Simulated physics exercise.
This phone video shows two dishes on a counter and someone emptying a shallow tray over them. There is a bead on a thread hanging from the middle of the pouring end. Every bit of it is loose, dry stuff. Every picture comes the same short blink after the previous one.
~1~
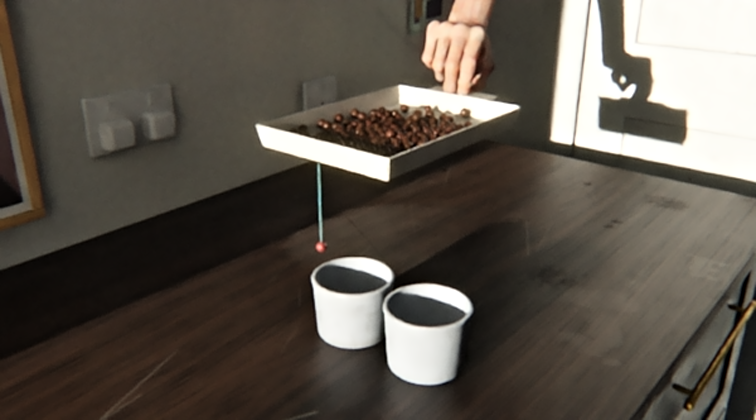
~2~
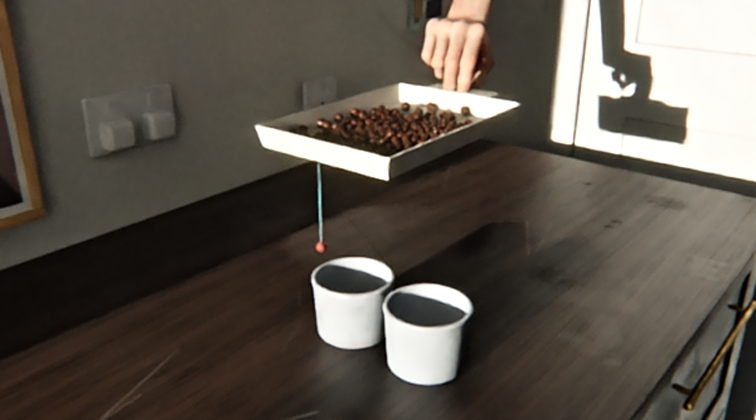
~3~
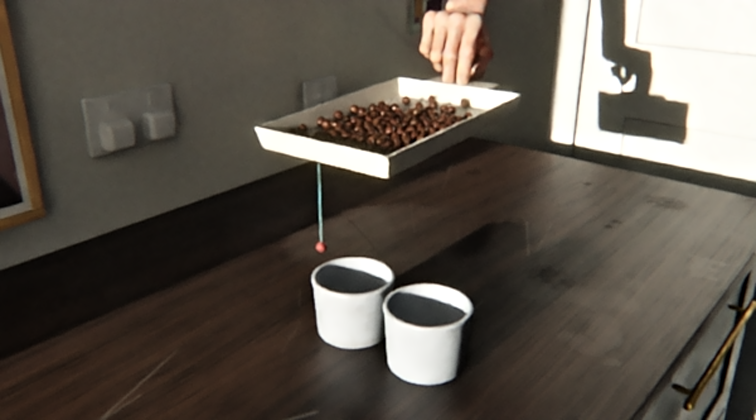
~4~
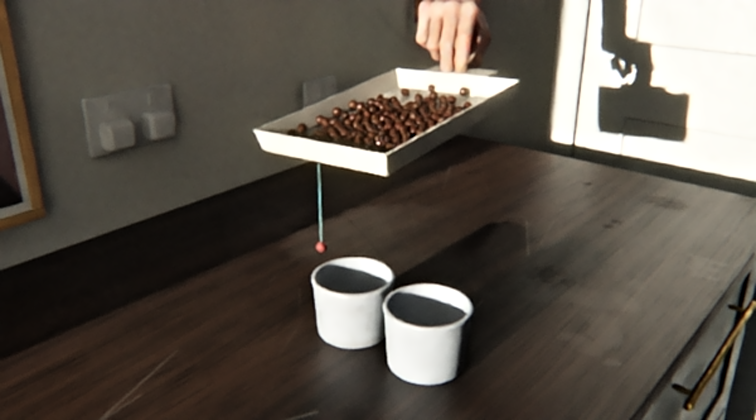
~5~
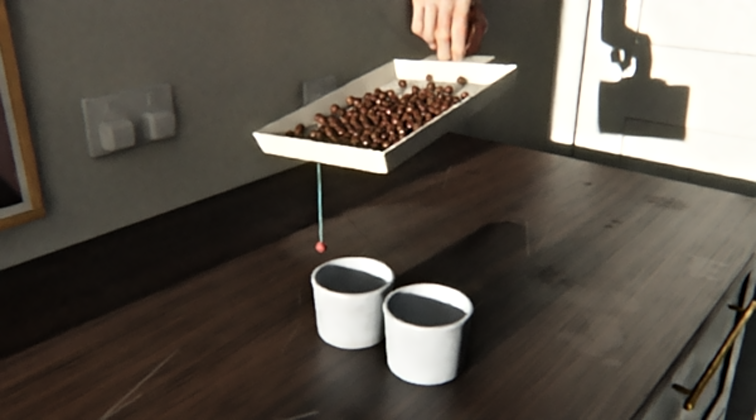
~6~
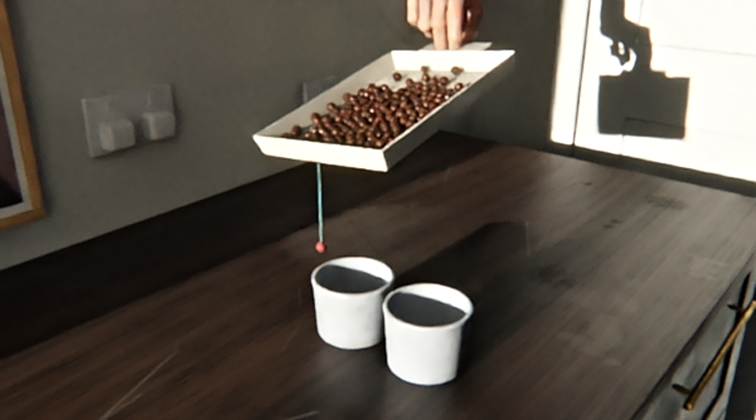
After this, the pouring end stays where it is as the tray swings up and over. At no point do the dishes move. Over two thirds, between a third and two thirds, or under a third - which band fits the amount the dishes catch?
The band is under a third.
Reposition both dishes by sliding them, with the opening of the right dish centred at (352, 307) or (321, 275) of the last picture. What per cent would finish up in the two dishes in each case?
10 and 70 in a hundred.
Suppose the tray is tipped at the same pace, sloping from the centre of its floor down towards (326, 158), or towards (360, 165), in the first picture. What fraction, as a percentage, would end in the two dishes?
Roughly 0 percent, then 20 percent.
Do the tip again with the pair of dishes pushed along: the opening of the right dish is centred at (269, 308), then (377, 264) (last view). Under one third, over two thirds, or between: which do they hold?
In order: Less than a third, then below one third.
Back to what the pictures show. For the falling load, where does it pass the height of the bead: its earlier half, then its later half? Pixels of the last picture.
(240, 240) for the early half, (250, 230) for the late half.
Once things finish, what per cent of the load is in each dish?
Roughly 0 in a hundred for the left dish, roughly 0 in a hundred for the right dish.
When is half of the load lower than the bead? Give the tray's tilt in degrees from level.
Somewhere near 85°.
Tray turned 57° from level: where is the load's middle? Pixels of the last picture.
(323, 105).
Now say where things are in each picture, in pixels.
Corners of the pouring end at (263, 125) and (387, 157), level; middle of the load at (391, 135), chocolate balls; left dish at (327, 313); right dish at (402, 346); bead on its thread at (321, 247), in the first picture.
Corners of the pouring end at (262, 125) and (387, 156), level; middle of the load at (391, 134), in the second picture.
Corners of the pouring end at (262, 127) and (386, 155), tipped barely, lowest at the left corner; middle of the load at (391, 130), in the third picture.
Corners of the pouring end at (261, 129) and (384, 152), tipped a little, lowest at the left corner; middle of the load at (390, 125), in the fourth picture.
Corners of the pouring end at (260, 132) and (383, 150), tipped a little, lowest at the left corner; middle of the load at (387, 120), a stray few on the move, in the fifth picture.
Corners of the pouring end at (259, 135) and (381, 148), tipped clearly, lowest at the left corner; middle of the load at (372, 120), most on the move; left dish at (327, 313); right dish at (402, 346), in the sixth picture.
Soon, tray tipped steeply; all on the tray.
A while on, tray tipped right over; a small part on the tray; most outside both; a small part in the air.
Towards the end, tray tipped past a quarter turn; all outside both.
Finally, tray tipped past a quarter turn; none in the right dish; none in the left dish; all outside both.
